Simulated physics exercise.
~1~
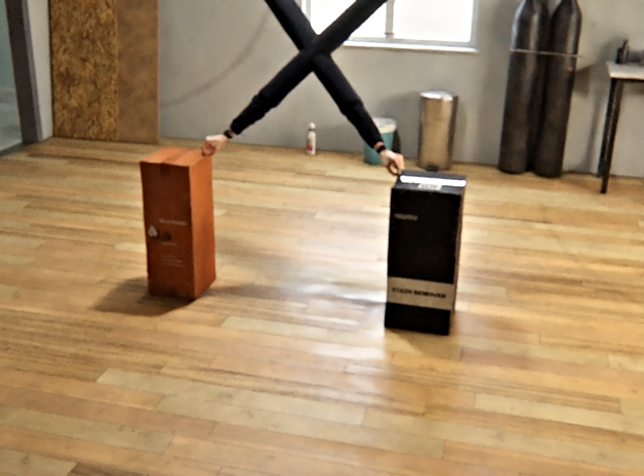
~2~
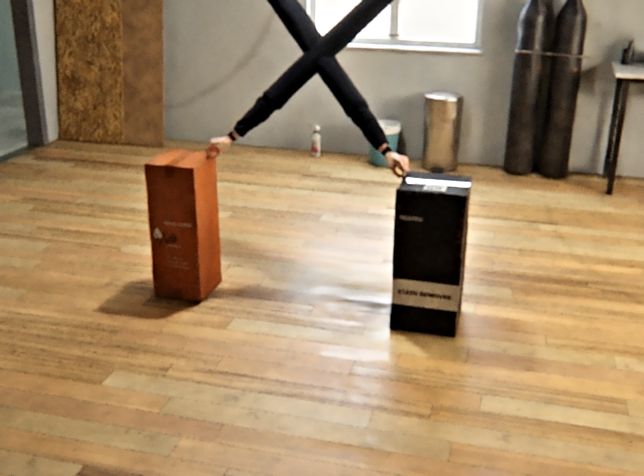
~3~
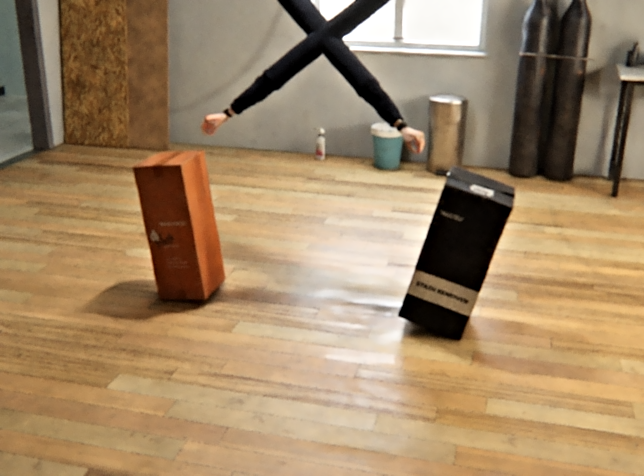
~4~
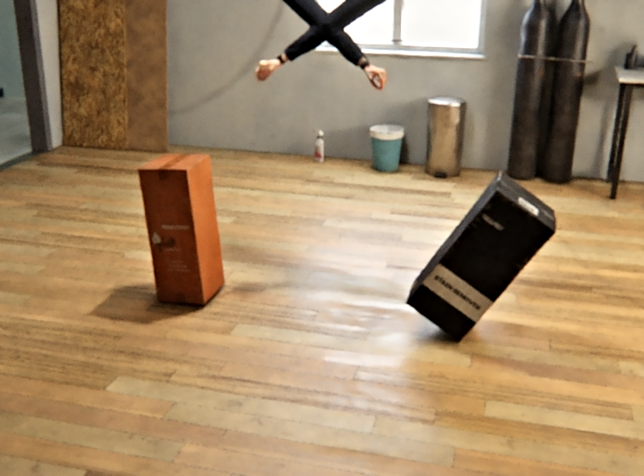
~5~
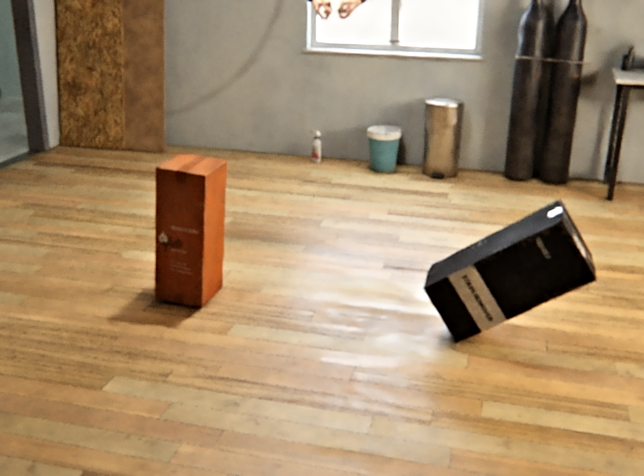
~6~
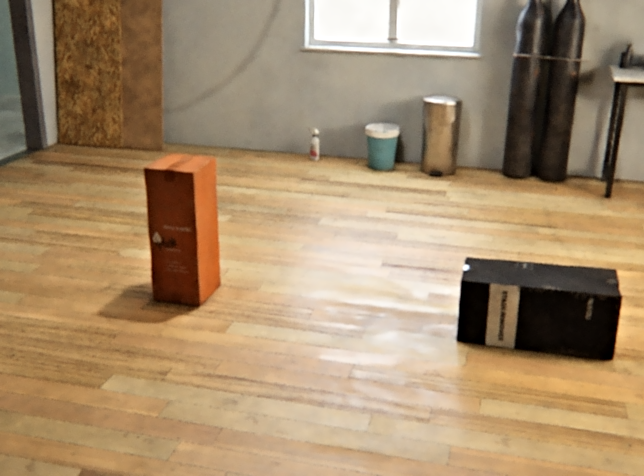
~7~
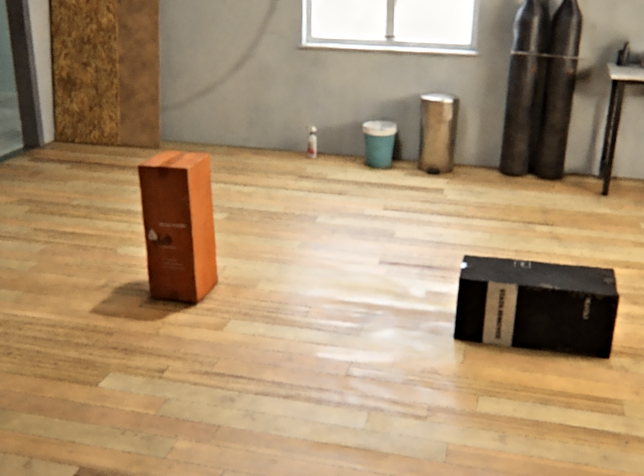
The footage shows crossed arms touching the tops of an upright orange box and a black parcel on a wooden floor, then letting go and withdrawing. The orange box tilts slightly left and rocks back upright, while the black parcel topples right onto its side.
